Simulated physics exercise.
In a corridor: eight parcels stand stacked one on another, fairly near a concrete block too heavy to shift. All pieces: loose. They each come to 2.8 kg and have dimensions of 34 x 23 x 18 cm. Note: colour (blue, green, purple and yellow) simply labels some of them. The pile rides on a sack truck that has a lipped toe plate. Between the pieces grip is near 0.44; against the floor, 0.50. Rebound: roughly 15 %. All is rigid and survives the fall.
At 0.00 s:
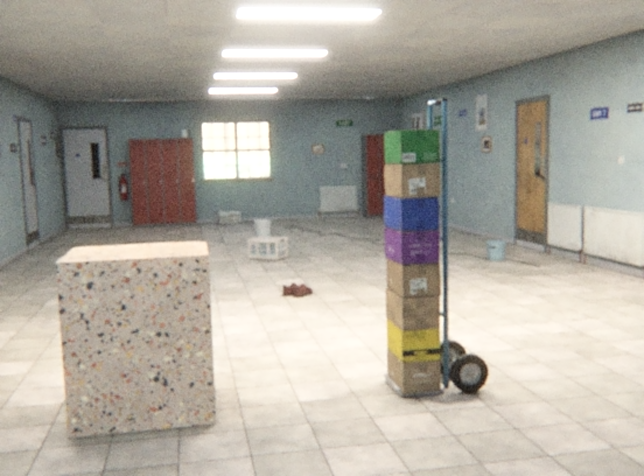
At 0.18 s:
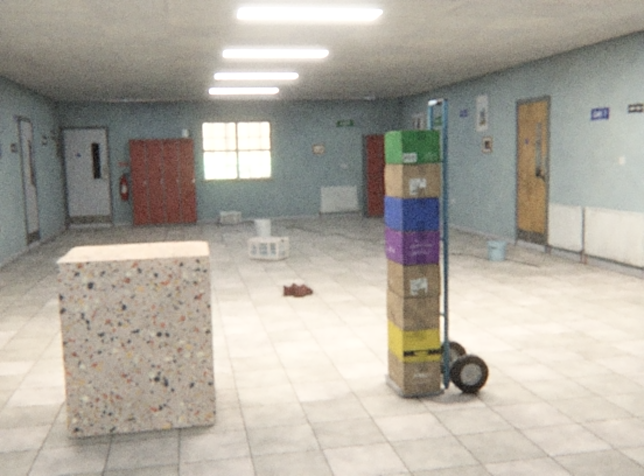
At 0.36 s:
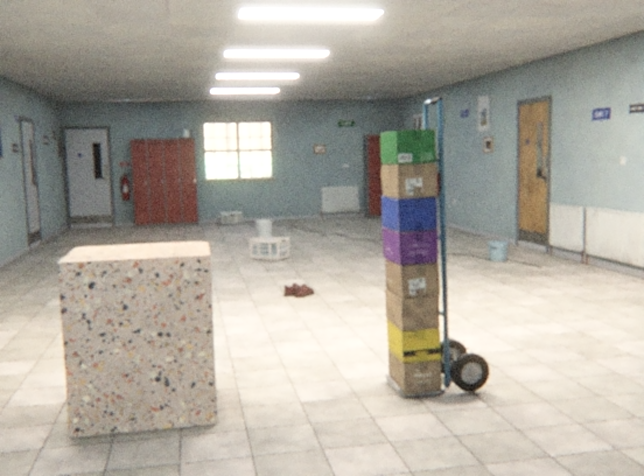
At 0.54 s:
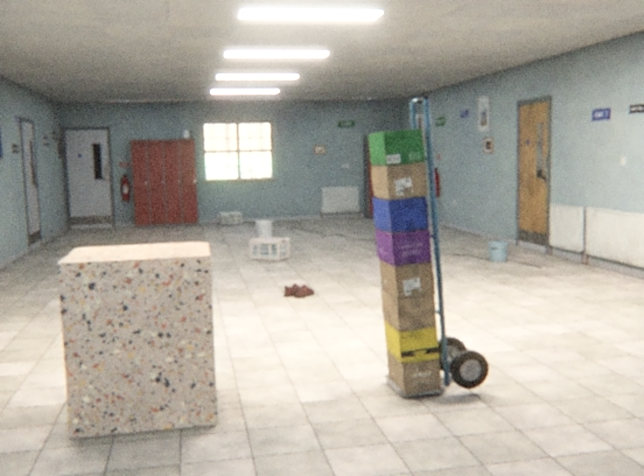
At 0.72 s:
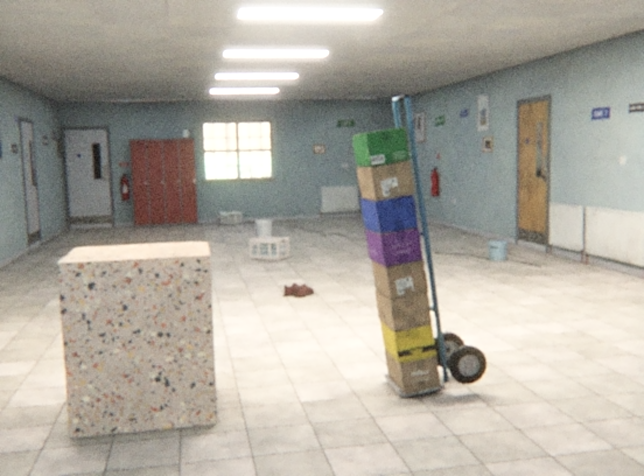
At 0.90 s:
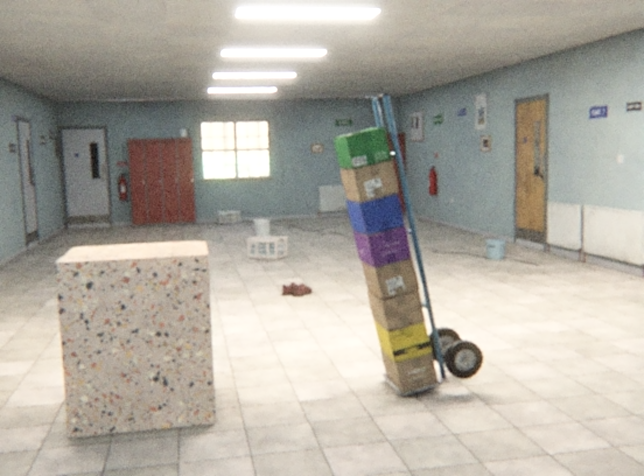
A tall stack of colourful boxes on a hand truck, standing upright at first, then leaning steadily left in a tiled hall.
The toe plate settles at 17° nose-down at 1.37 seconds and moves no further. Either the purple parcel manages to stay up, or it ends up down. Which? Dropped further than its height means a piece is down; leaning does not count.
It ends up down.
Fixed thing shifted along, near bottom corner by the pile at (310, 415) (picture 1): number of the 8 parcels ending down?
2.
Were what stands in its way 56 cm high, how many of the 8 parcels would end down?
7.
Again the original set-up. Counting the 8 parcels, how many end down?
The number is 5.
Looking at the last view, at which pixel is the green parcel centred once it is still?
In the final image its middle is around (200, 227).
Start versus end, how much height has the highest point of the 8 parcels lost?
Lower by close to 40 cm.
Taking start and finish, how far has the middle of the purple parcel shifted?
Net straight-line distance: Approx. 80 cm.
After 1.12 s, none of the 8 parcels down, 8 disturbed; purple parcel 18° from how it stood; green parcel 18° from how it stood.
After 1.38 s, none of the 8 parcels down, 8 disturbed; purple parcel 31° from how it stood, 6 cm lower; green parcel 31° from how it stood, 14 cm lower.
After 1.60 s, 4 of the 8 parcels down; purple parcel 53° from how it stood, 25 cm lower; green parcel 57° from how it stood, 41 cm lower.
In the end (2.4 s), 5 of the 8 parcels down; purple parcel 54° from how it stood, 28 cm lower; green parcel on its side; yellow parcel 54° from how it stood. From the last view, middles, purple parcel near (286, 299), green parcel near (200, 227).
